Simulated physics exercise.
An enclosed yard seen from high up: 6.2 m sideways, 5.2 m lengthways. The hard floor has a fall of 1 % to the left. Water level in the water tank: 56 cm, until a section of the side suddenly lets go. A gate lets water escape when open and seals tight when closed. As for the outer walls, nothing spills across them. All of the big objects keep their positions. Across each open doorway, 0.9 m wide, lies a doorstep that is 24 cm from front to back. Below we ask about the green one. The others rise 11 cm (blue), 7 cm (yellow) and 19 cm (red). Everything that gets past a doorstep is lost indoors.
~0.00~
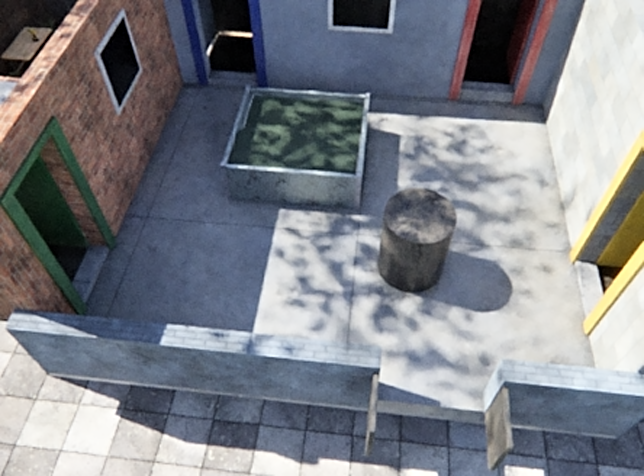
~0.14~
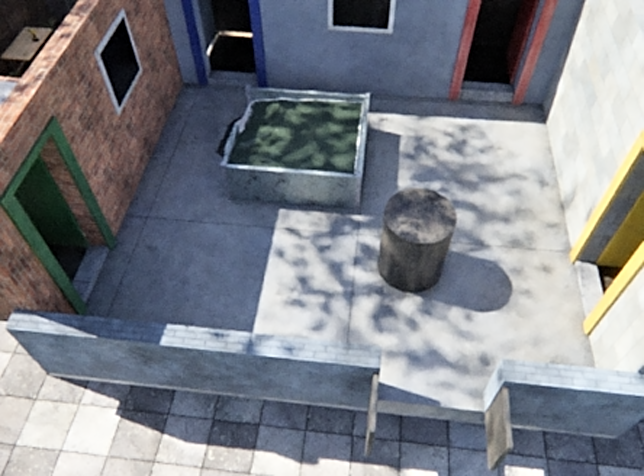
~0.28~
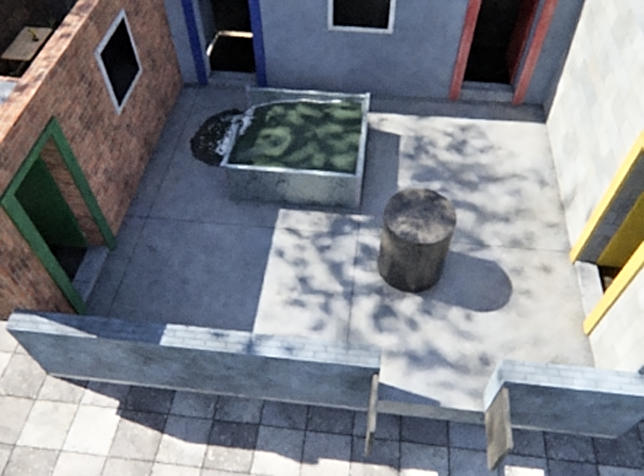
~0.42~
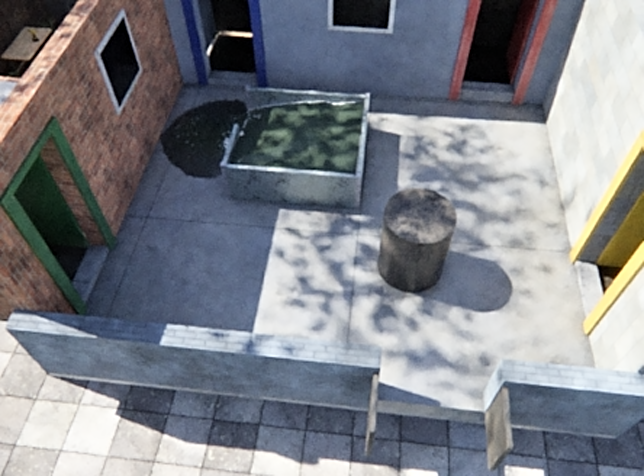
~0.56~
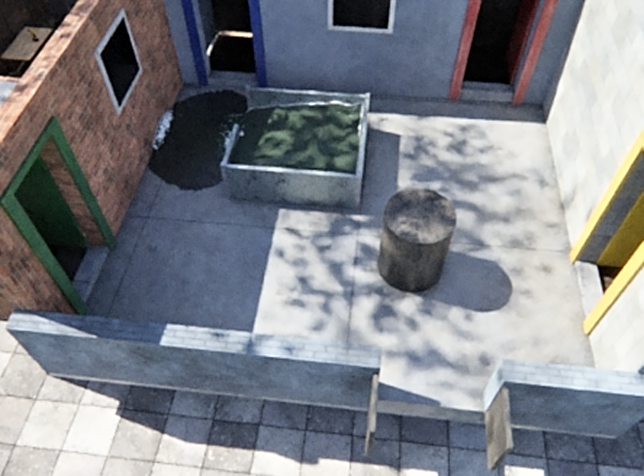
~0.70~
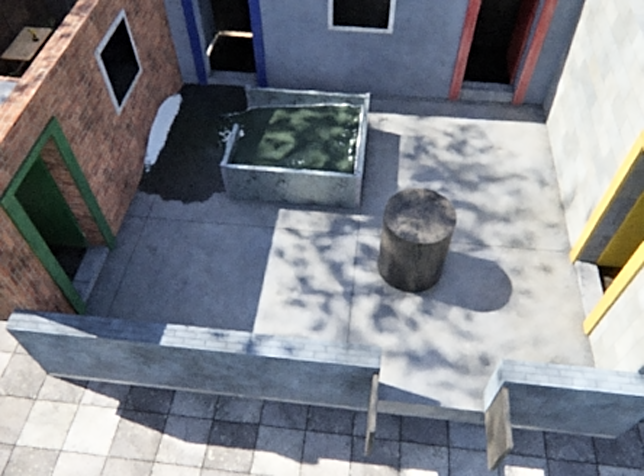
Water breaks out through the left side of a raised tank in a walled yard and spills onto the paved floor. The dark wet patch widens toward the brick wall, meets its foot in a pale froth, and spreads along it, while the squat cylinder nearby stays still.
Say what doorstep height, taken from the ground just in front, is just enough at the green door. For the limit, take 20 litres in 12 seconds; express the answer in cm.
I would put it at 5.5 cm.
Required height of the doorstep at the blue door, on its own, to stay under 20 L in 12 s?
At blue, about 17 cm.
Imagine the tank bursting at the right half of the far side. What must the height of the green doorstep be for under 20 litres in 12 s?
About 5.5 cm.
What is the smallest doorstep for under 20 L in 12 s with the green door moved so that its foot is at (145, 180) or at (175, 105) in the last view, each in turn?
Roughly 13.0 cm for the first and 28 cm for the second.
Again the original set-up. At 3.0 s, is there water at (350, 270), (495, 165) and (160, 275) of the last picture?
In the order asked: Untouched, untouched, soaked.
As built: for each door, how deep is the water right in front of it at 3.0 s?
In cm: Blue 18, yellow 0, green 4, red 0.
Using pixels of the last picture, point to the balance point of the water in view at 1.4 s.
(259, 152).
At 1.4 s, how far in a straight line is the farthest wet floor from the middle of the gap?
Close to 2.8 metres, I'd say.
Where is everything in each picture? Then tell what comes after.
In the first picture, still water, 56 cm deep, in the water tank at (300, 133); the green door at (69, 230) is dry.
In the second picture, water pours out at (247, 128) and has run 0.4 m, to (223, 151); about 8 cm deep outside, 56 cm at the back.
In the third picture, the gap is at (248, 130), the front 0.8 m out at (197, 149); the back of the water tank holds 56 cm.
In the fourth picture, water pours out at (248, 130) and has run 1.3 m, to (167, 139); about 6 cm deep outside, 56 cm at the back.
In the fifth picture, the front is at (173, 107), 1.5 m from the gap at (248, 130); 2.2 m2 of floor is wet, 54 cm left at the back.
In the sixth picture, the gap is at (248, 130), the front 1.6 m out at (181, 90); the back of the water tank holds 47 cm; the green door at (69, 230), 3.2 m from the gap, is still 1.8 m from the nearest water.
After 1.4 s water covers 10 % of the floor, deepest (48 cm) near (182, 88); it has not reached the green door.
After 3.0 s water covers 40 % of the floor, deepest (24 cm) near (164, 128); 4 cm at the green door, 0 litres in over its 10 cm doorstep.
After 12.0 s water covers 95 % of the floor, deepest (8 cm) near (167, 121); 7 cm at the green door, 1 litre in over its 10 cm doorstep.
At the green door as built, the water arrived by 1.6 s and peaked near 8 cm at 10.0 s.
With a doorstep of 5 cm, 26 litres would have come in within the 12 s; with 6 cm, 16 litres. So under 20 litres takes about 5.5 cm.
